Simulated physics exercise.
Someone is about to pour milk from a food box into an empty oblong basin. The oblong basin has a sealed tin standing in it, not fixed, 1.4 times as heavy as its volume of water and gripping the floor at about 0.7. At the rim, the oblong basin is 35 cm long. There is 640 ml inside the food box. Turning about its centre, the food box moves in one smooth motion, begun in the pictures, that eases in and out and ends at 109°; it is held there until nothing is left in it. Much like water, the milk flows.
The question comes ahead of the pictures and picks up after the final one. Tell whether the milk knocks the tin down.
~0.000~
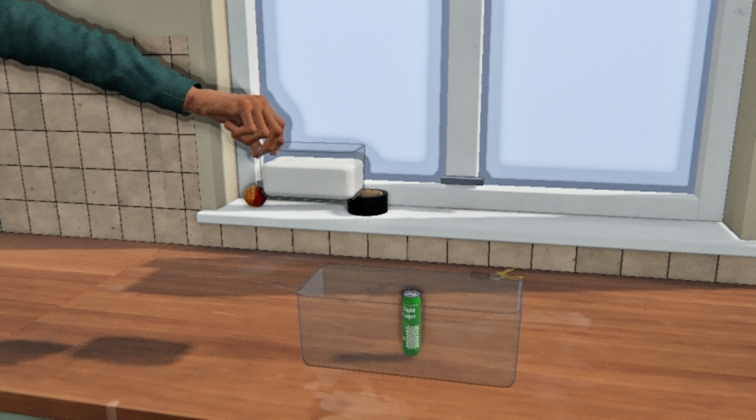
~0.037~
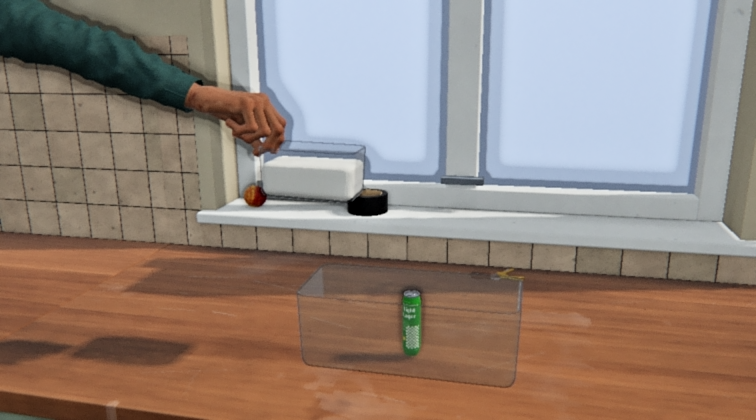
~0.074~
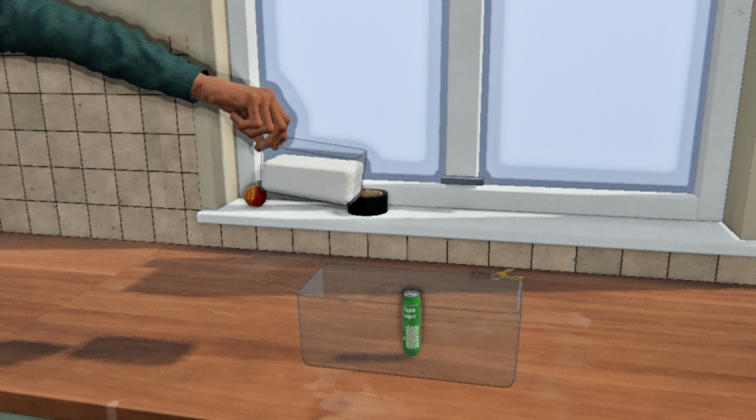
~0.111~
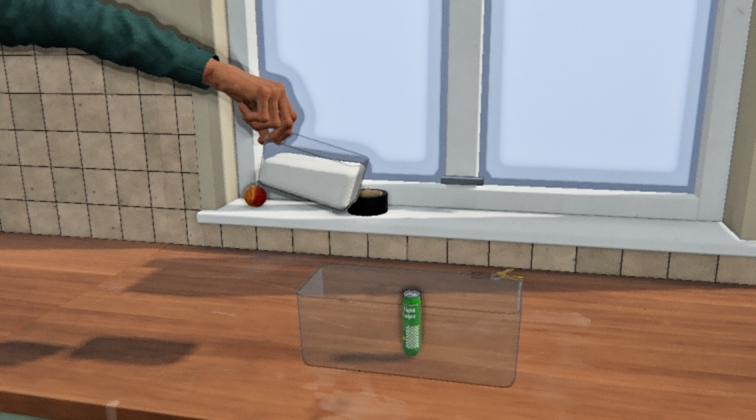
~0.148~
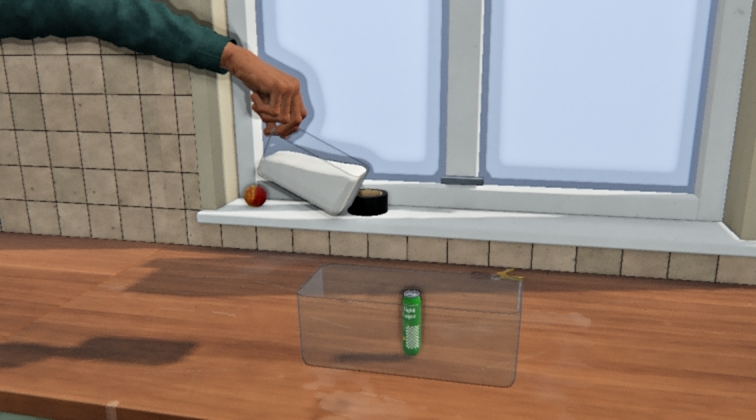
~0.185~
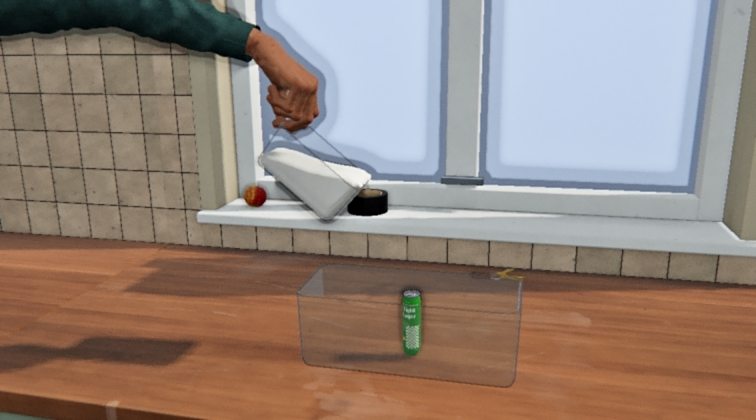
The milk knocks it down.
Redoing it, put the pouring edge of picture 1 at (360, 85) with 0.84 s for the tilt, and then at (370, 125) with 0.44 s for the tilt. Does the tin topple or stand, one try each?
First it stays on its base; then it tips over.
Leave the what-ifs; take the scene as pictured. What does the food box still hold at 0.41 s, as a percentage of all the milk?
Some 14 % of it is still there.
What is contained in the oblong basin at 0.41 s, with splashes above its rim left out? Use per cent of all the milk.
Around 24 percent.
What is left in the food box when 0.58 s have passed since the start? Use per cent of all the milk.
Around 4 in a hundred.
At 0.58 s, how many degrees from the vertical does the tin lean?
Near 10 degrees.
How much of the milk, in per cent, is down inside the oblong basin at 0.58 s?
Around 88 in a hundred.
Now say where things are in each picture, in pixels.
In the first frame, it leans 0°; its right rim is at (359, 150); the milk meets the walls at (271, 161) and (359, 164); the oblong basin's rim runs from (310, 279) to (521, 296); the tin's top is at (412, 297).
In the second frame, it leans 2°; its right rim is at (360, 151); the milk meets the walls at (271, 160) and (360, 164).
In the third frame, it leans 7°; its right rim is at (362, 156); the milk meets the walls at (271, 159) and (360, 166).
In the fourth frame, it leans 16°; its right rim is at (364, 164); the milk meets the walls at (272, 157) and (362, 169).
In the fifth frame, it leans 27°; its right rim is at (364, 174); the milk meets the walls at (271, 155) and (364, 171).
In the sixth frame, it leans 39°; its right rim is at (363, 185); the milk meets the walls at (269, 152) and (357, 173); 2 per cent is over the edge.
By 0.41 s the tilt is 107° and 14 per cent is still to pour; the tin stands where it began.
By 0.58 s the tilt is 109° and 4 per cent is still to pour; the tin leans 8°.
By 0.76 s the tilt is 109° and 0 per cent is still to pour; the tin leans 36°.
By 0.95 s the tilt is 109° and 0 per cent is still to pour; the tin lies on its side.
At rest the tin lies on its side.
